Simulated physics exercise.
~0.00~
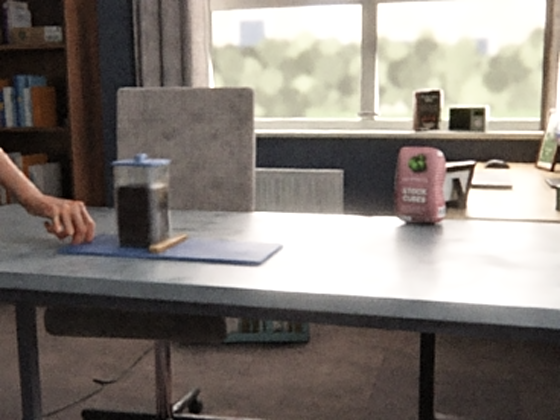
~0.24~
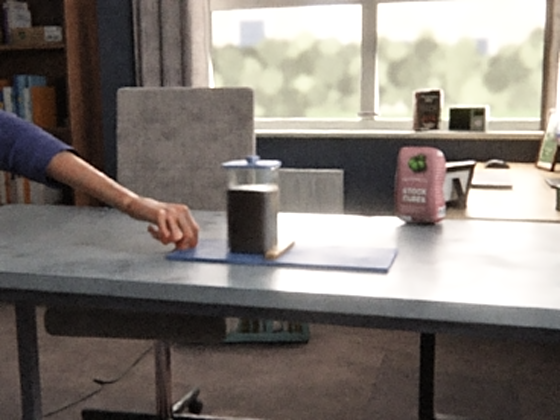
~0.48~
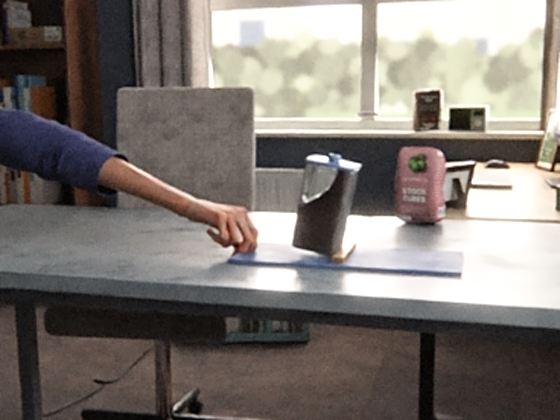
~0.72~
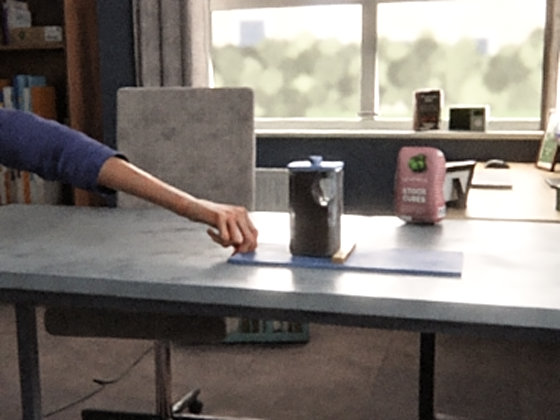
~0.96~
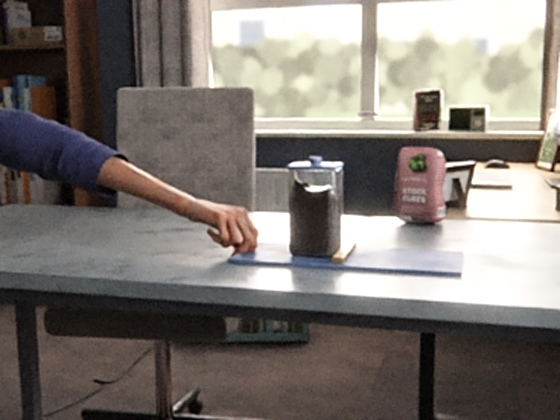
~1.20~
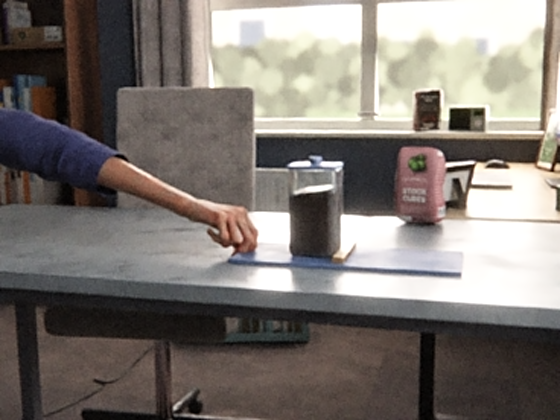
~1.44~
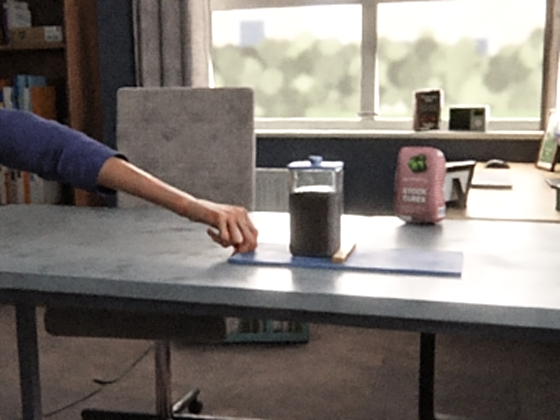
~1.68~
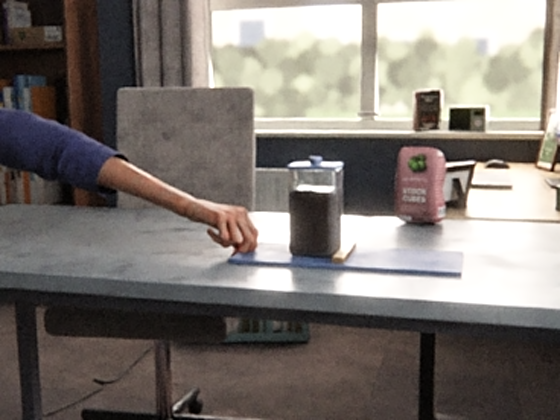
A hand sliding a blue board rightward across a table, the capped flask of dark coffee tipping right, then settling back upright.
